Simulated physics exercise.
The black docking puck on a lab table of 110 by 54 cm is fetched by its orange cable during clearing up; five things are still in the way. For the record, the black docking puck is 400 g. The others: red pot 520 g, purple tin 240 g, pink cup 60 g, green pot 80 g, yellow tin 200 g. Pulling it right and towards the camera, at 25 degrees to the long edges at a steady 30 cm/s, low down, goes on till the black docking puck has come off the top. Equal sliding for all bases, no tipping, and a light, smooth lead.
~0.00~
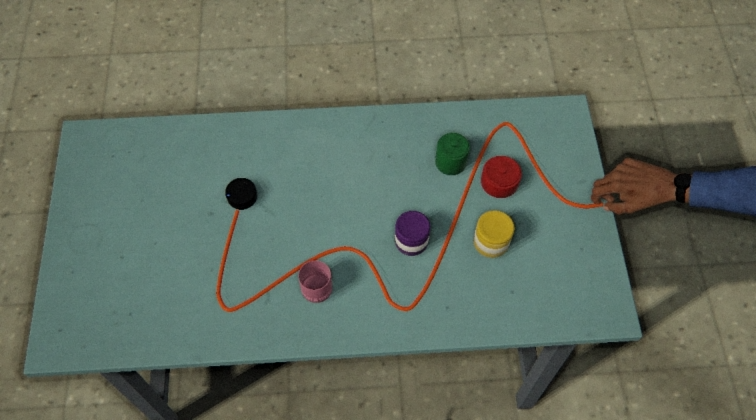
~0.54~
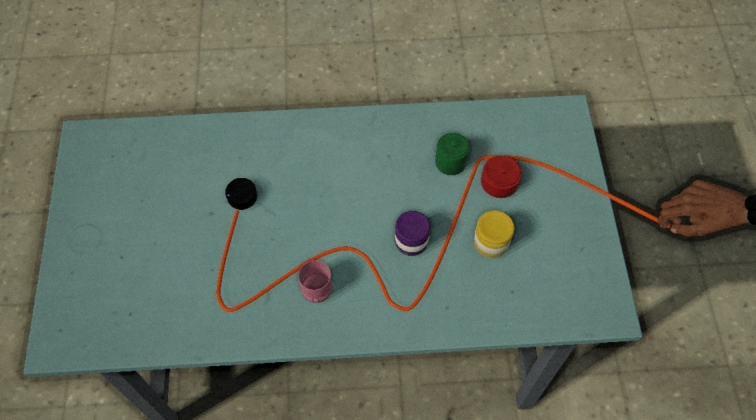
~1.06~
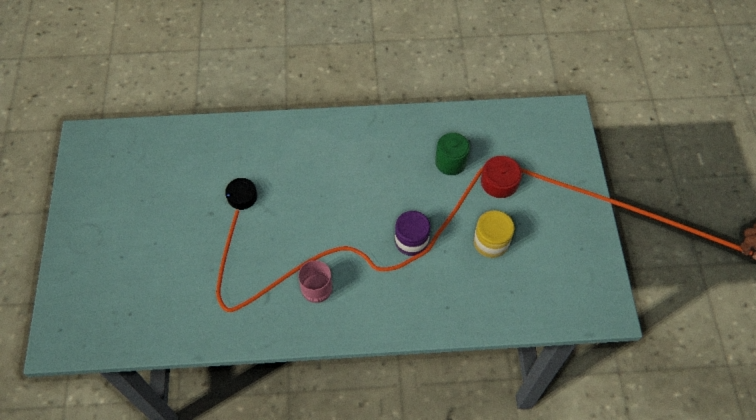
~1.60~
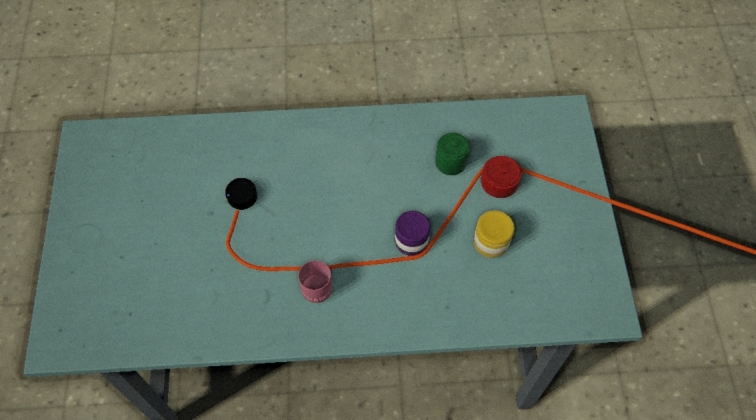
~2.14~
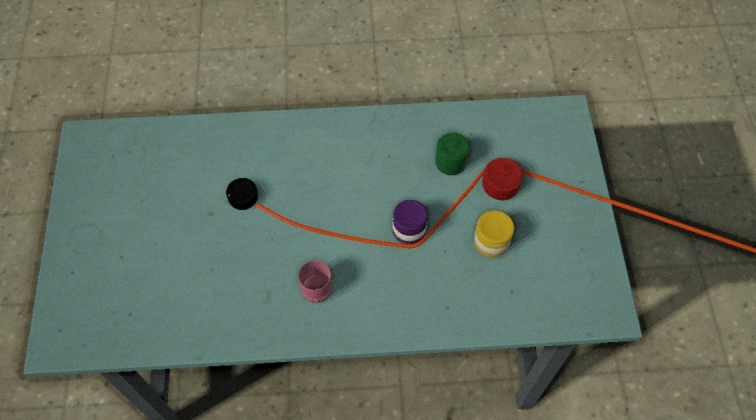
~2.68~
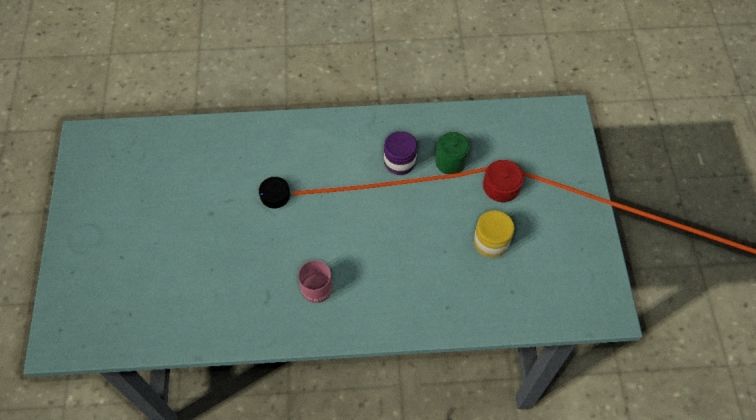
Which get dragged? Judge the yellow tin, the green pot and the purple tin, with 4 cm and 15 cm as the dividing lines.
In order: The yellow tin barely shifts; the green pot stays in the low band; the purple tin travels a long way.
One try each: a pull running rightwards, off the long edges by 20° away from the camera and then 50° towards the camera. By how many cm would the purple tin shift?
First try roughly 18 cm, second try roughly 16 cm.
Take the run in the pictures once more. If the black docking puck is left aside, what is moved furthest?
It is the purple tin.
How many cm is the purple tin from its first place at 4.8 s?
At that time it is some 18 cm from where it started.
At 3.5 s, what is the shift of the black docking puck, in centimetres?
About 28 cm.
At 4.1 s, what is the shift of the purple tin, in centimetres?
Some 18 cm.
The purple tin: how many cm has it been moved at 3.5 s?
Shift so far: Roughly 18 cm.
By 3.5 s the black docking puck has slid 29 cm, and the shifts are, purple tin 18 cm.
By 4.1 s the black docking puck has slid 49 cm, and the shifts are, purple tin 18 cm, red pot 3 cm, green pot 3 cm.
By 4.8 s the black docking puck has slid 68 cm, and the shifts are, purple tin 18 cm, red pot 4 cm, green pot 3 cm.
By 5.3 s the black docking puck is off the top, and the shifts are, purple tin 18 cm at (403, 141), red pot 4 cm, green pot 3 cm at (461, 133), yellow tin 0 cm at (496, 226).
